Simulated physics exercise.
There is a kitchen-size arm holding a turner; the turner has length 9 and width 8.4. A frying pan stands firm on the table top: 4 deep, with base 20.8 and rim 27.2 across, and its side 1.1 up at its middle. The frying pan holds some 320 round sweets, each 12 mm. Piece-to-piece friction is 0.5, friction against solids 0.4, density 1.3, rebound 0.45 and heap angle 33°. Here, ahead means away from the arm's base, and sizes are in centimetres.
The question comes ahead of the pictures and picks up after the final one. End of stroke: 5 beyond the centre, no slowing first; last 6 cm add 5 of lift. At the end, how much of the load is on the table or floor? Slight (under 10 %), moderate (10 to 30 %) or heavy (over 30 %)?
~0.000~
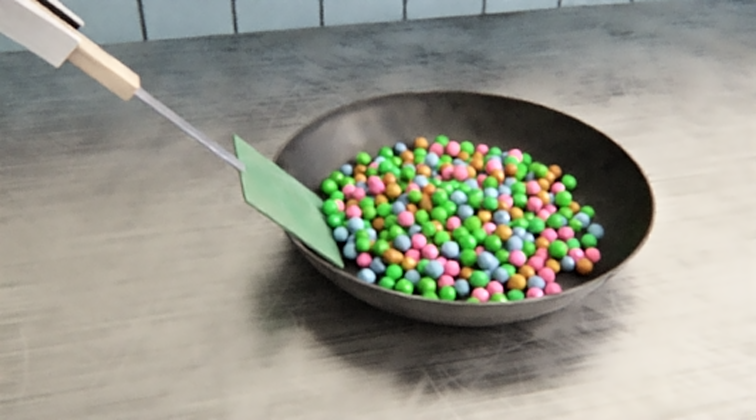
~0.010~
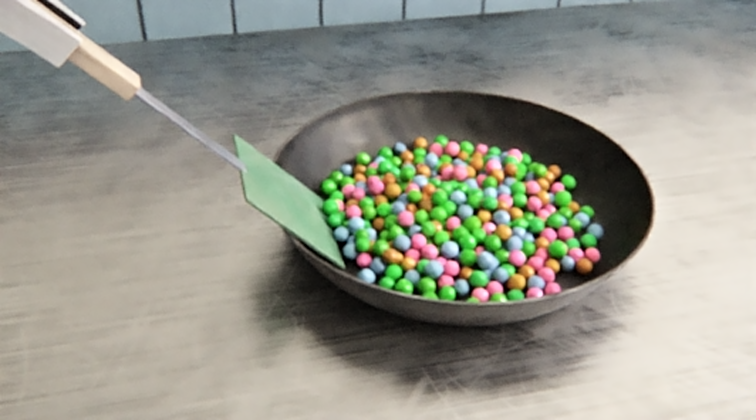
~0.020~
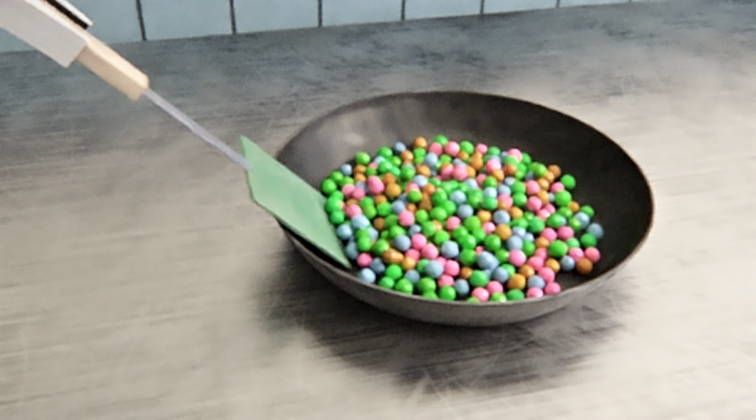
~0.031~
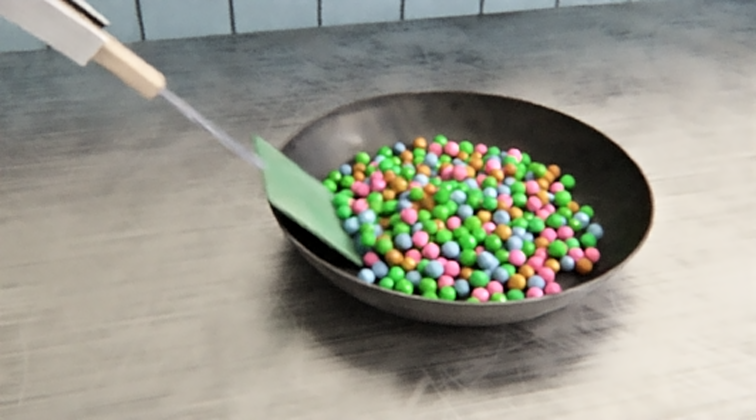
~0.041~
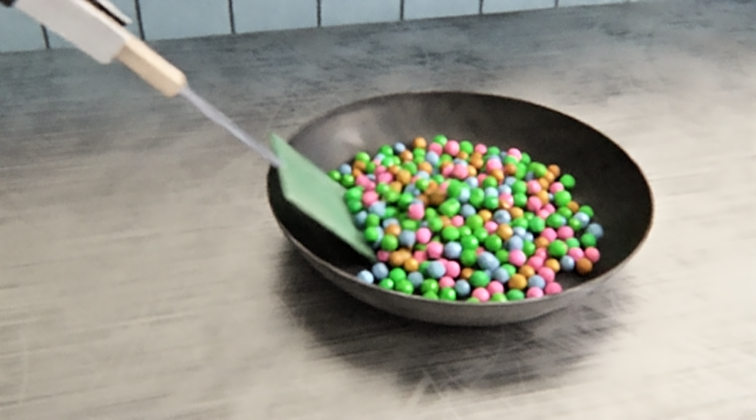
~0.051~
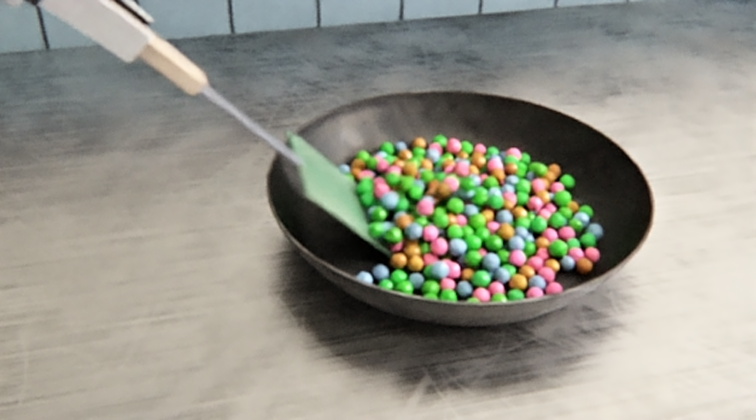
Moderate.
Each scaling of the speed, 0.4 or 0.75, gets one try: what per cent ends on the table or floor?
Estimates, in order: 0 % and 15 %.
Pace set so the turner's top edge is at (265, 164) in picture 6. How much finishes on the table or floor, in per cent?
0 %.
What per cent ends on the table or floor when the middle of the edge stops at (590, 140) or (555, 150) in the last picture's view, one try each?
First try roughly 30 percent, second roughly 25 percent.
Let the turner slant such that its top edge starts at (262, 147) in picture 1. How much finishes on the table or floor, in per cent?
Spill: Approx. 15 per cent.
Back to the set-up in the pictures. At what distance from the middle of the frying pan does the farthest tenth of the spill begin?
Some 95 cm.
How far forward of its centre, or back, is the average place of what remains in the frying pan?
It rests close to 4.0 centimetres ahead of centre.
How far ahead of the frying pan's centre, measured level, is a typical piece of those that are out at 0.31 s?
Roughly 30 centimetres ahead.
By 0.08 s, sloping 47°, highest piece 6 above the table; 316 in the frying pan.
By 0.10 s, sloping 47°, highest piece 7 above the table; 316 in the frying pan.
By 0.31 s, sloping 47°, highest piece 13 above the table; 257 in the frying pan, 28 on the table or floor, 31 on the blade or in flight.
By 1.36 s, sloping 47°, highest piece 3 above the table; 257 in the frying pan, 59 on the table or floor.
Final count, 257 in the frying pan, 59 on the table or floor. That is 19 % on the table or floor.
